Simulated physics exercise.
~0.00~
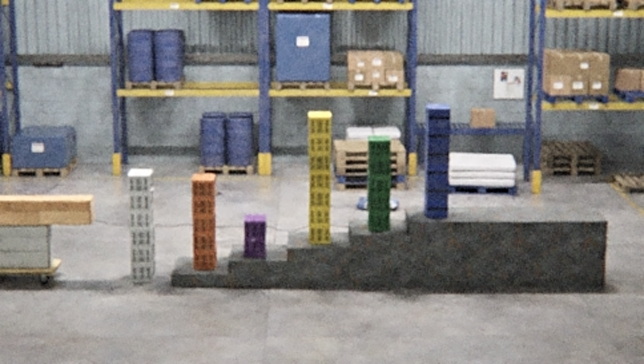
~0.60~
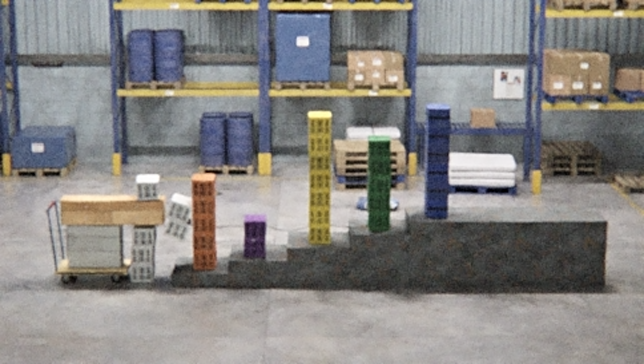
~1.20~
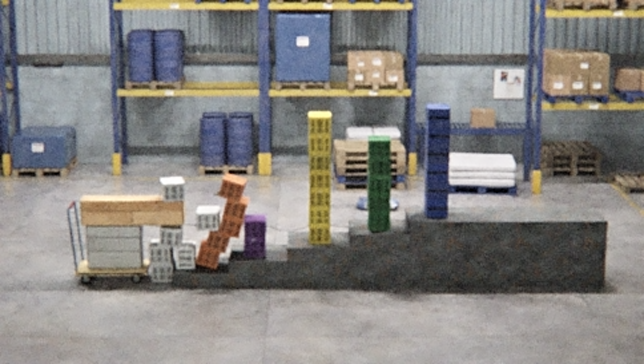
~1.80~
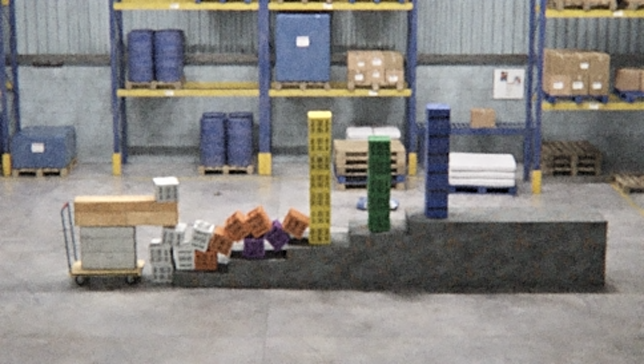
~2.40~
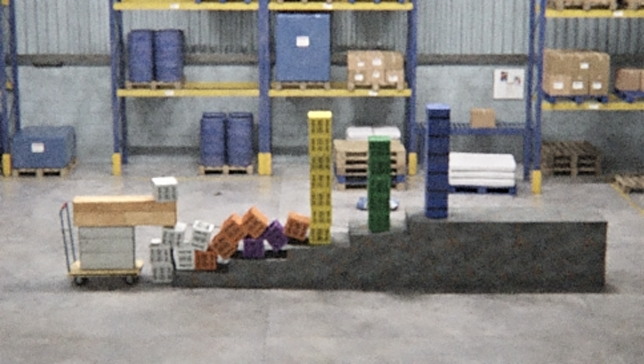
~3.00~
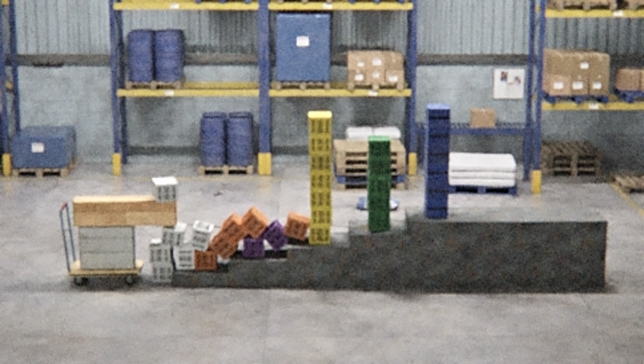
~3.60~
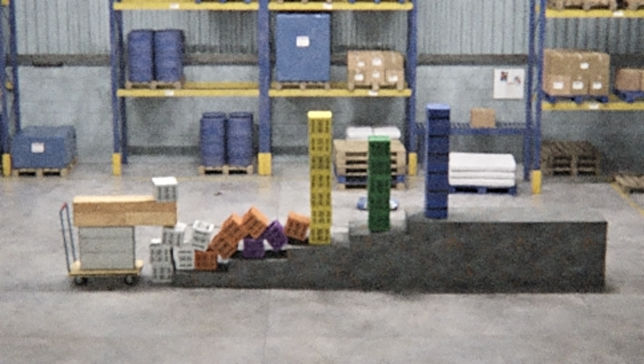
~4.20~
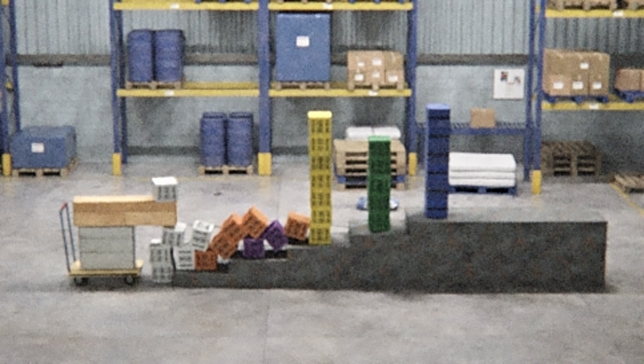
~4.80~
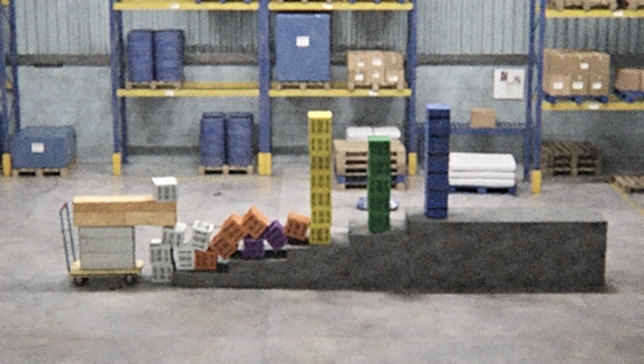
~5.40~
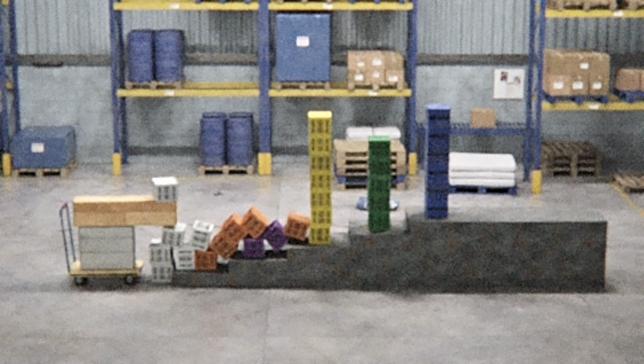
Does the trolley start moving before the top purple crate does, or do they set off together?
The trolley starts moving first, and the top purple crate only shifts later, once the orange stack has tumbled over.
